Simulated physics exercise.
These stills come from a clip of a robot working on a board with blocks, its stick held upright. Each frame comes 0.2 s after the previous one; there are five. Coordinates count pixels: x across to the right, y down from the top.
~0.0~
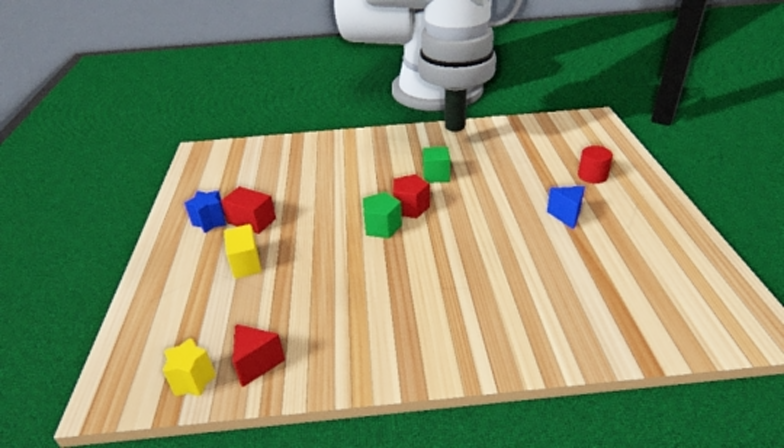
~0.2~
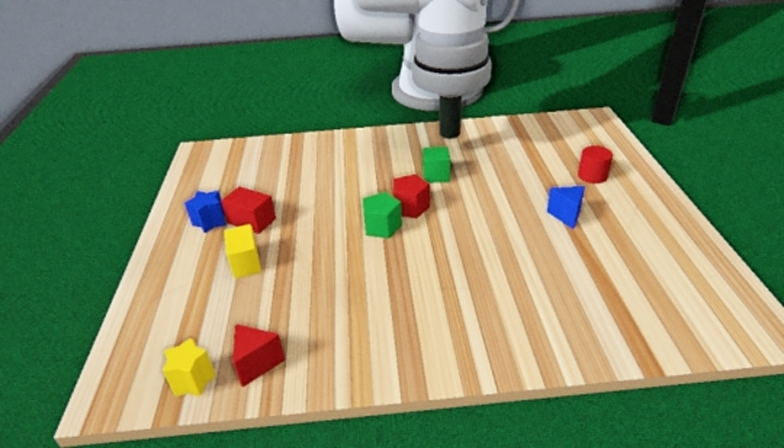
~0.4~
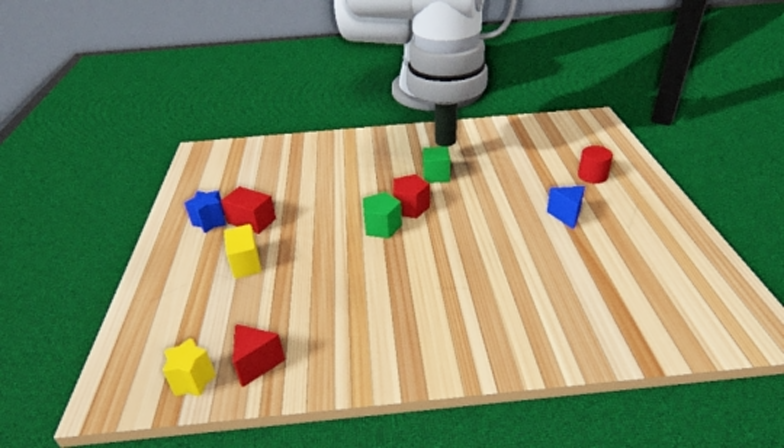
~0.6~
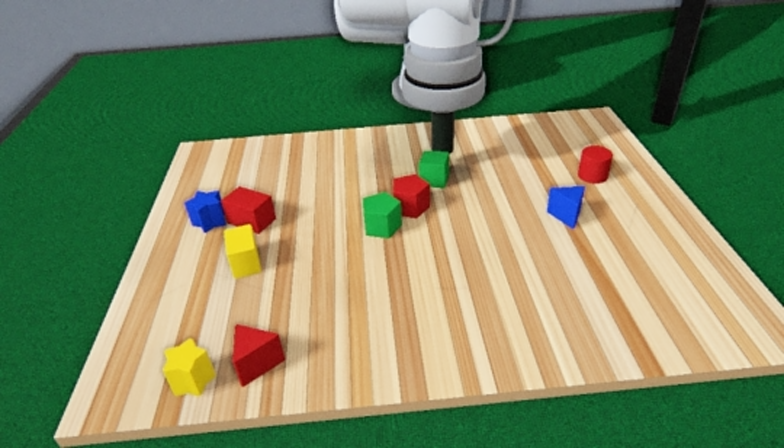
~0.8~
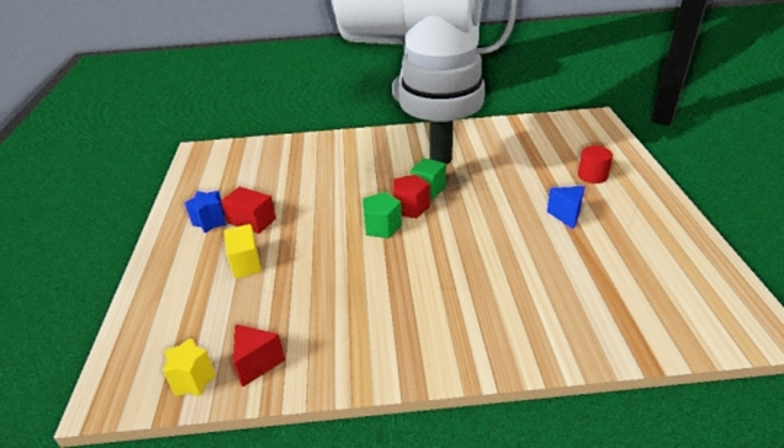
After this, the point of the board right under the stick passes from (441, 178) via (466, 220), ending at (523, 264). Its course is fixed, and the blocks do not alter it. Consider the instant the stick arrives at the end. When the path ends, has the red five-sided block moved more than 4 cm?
I expect not.
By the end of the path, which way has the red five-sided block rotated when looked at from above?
Rotation: Clockwise.
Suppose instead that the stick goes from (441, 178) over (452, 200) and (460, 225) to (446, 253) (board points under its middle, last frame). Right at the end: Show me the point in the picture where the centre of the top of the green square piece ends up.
The green square piece ends near (428, 181).
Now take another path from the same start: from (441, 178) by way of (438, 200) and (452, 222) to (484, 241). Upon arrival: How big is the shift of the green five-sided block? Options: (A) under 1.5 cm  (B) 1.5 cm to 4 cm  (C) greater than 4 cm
I'll go with B - 1.5 cm to 4 cm.
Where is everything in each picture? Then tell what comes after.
In the first picture, lower end of the stick at (455, 128), tops of blocks, green five-sided block at (380, 203), red five-sided block at (410, 184), green square piece at (436, 153).
In the second picture, stick at (450, 135), blocks as before.
In the third picture, stick at (446, 142), blocks as before.
In the fourth picture, stick at (443, 151), green square piece at (434, 157).
In the fifth picture, stick at (441, 161), green five-sided block at (380, 203), red five-sided block at (410, 184), green square piece at (428, 166).
What follows on the original path. One third of the way, stick at (456, 188); green five-sided block at (373, 205), turned 15° anticlockwise; red five-sided block at (400, 191), turned 25° clockwise; green square piece at (428, 182), turned 45° clockwise.
Two thirds of the way, stick at (484, 216); green five-sided block at (373, 205), turned 15° anticlockwise; red five-sided block at (400, 191), turned 25° clockwise; green square piece at (428, 182), turned 45° clockwise.
At the end, stick at (525, 245); green five-sided block at (373, 205), turned 15° anticlockwise; red five-sided block at (400, 191), turned 25° clockwise; green square piece at (428, 182), turned 45° clockwise.
